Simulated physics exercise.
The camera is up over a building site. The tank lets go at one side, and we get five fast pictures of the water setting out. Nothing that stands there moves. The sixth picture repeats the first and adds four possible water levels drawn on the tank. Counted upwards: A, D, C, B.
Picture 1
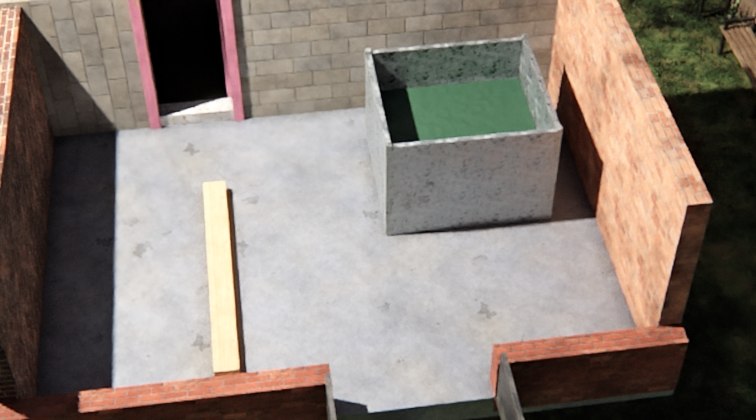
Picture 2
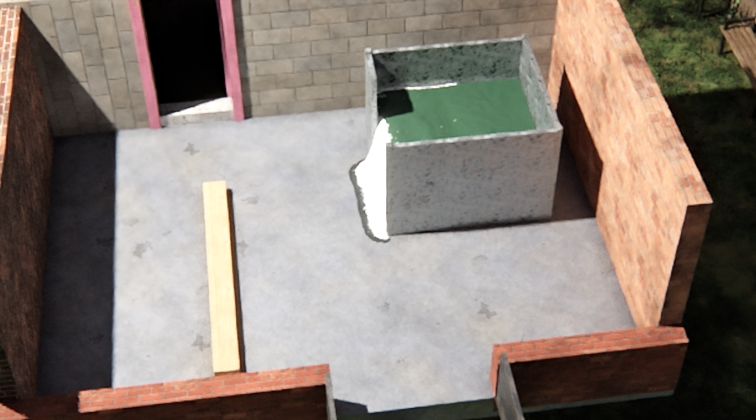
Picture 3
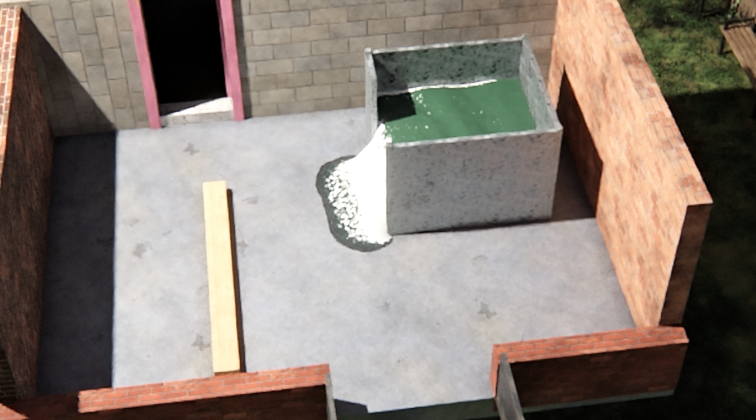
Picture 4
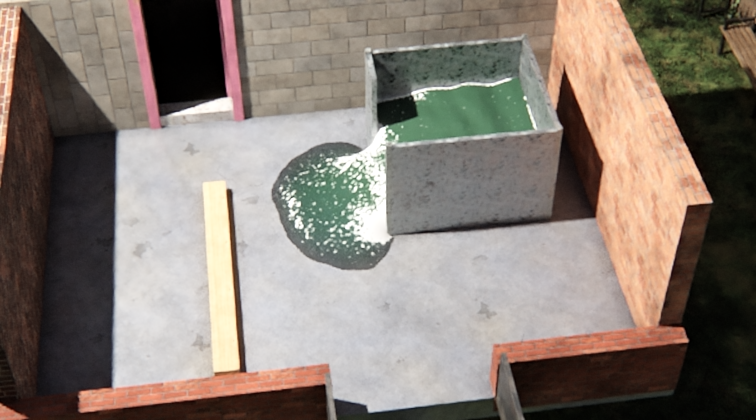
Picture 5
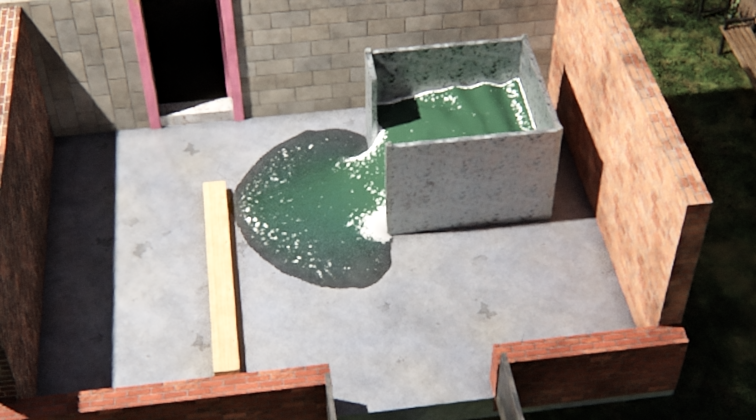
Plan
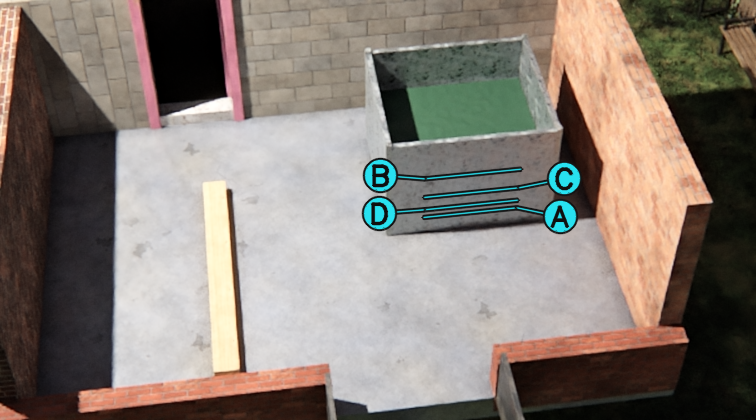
Green water pouring from the left side of a grey tank and spreading leftward across a walled concrete floor toward a wooden plank.
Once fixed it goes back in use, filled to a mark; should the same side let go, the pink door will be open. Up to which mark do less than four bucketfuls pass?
That is line B.
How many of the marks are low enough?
All of the four.
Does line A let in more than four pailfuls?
No, not at all.
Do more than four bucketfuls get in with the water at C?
No.
In cyan, A at (470, 212); B at (473, 174); C at (471, 192); D at (470, 204); from the bottom up A, D, C, B.
If A is chosen, nothing gets over.
If B is chosen, a bucket or two gets in.
If C is chosen, a splash gets over, under a bucket.
If D is chosen, nothing gets over.
